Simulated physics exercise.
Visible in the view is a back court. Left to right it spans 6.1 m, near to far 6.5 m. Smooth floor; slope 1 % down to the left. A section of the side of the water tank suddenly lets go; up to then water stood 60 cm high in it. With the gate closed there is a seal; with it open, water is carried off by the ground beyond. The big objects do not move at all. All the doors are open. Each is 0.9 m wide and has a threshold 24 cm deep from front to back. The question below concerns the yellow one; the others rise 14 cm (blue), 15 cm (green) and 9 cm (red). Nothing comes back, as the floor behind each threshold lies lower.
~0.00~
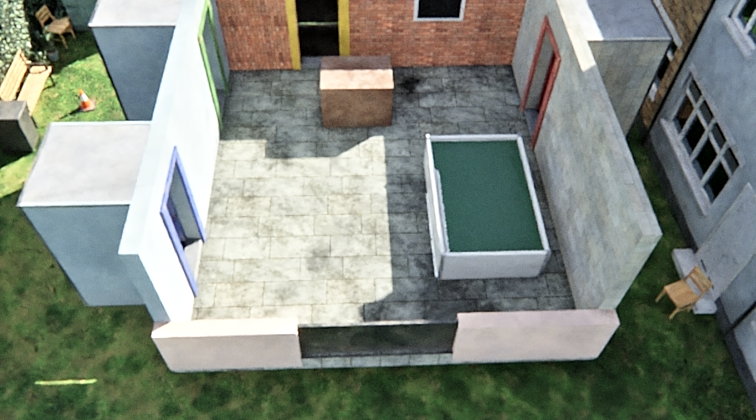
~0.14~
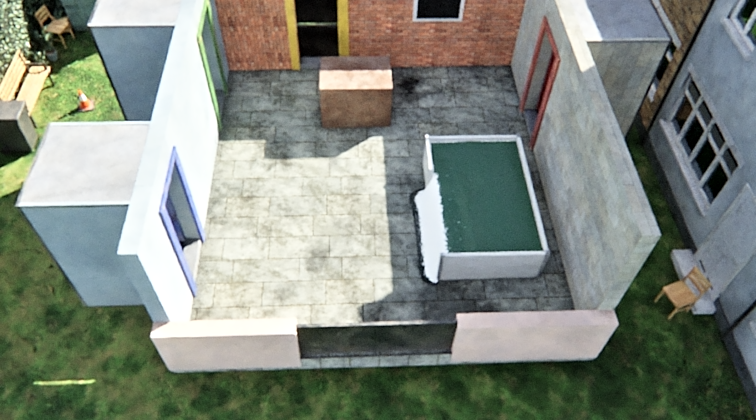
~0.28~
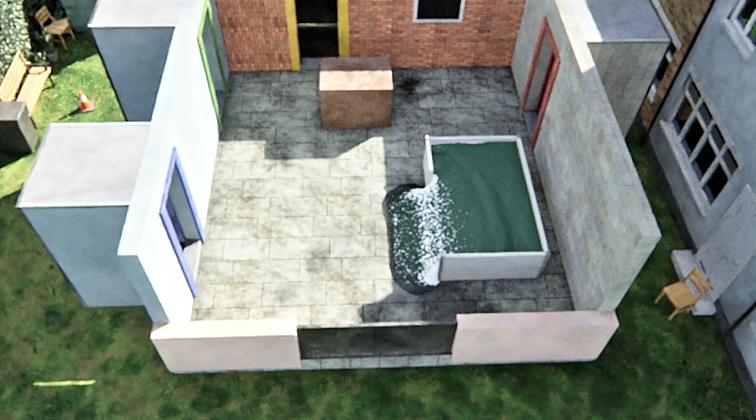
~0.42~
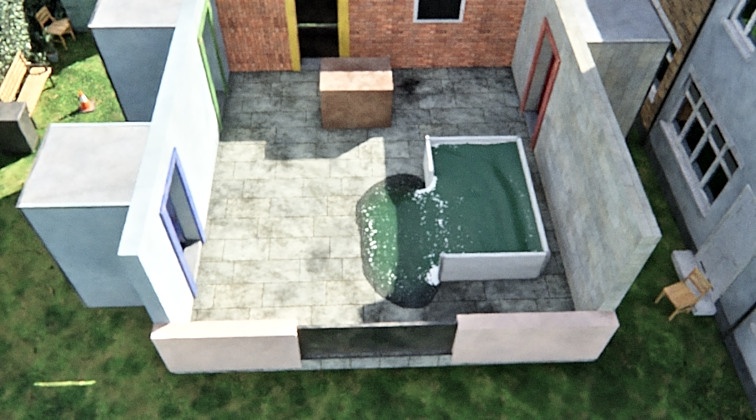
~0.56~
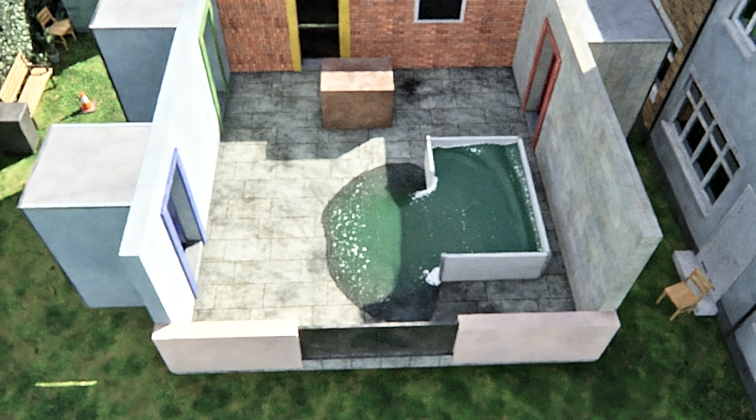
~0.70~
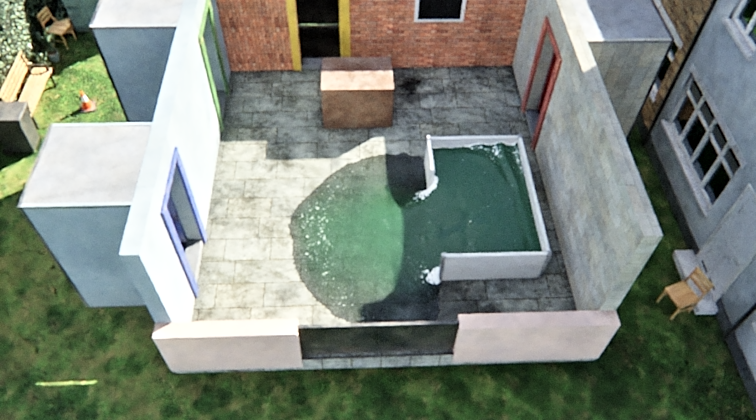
A walled back court with a tank of green water, its left side giving way and water spreading leftward across the paving.
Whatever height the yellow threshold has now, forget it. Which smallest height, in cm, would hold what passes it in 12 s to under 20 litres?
It would have to be roughly 10 cm high.
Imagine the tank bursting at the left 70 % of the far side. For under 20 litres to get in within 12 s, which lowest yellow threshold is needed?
Roughly 5.0 cm.
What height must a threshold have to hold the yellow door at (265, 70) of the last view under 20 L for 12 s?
Around 15 cm would do it.
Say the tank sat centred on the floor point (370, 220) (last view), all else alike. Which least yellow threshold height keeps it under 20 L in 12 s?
Minimum: Approx. 7.5 cm.
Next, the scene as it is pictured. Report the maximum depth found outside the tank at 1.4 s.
About 28 cm at most.
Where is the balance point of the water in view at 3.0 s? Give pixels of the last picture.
The water's centre is at about (340, 236).
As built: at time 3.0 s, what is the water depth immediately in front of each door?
Depth (cm): Yellow 0 / blue 29 / green 9 / red 0.
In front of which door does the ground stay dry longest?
The answer is the red door.
After 1.4 s water covers 40 % of the floor, deepest (28 cm) near (426, 253); it has not reached the yellow door.
After 3.0 s water covers 50 % of the floor, deepest (33 cm) near (189, 338); it has not reached the yellow door.
After 12.0 s water covers 100 % of the floor, deepest (11 cm) near (203, 251); 7 cm at the yellow door, 8 litres in over its 12 cm threshold.
At the yellow door as built, the water arrived by 3.9 s and peaked near 16 cm at 6.2 s.
Run again over the same 12 s with other heights there, 38 litres in over 8.5 cm, 10 litres over 11.5 cm. The limit of 20 litres is kept from about 10 cm up.
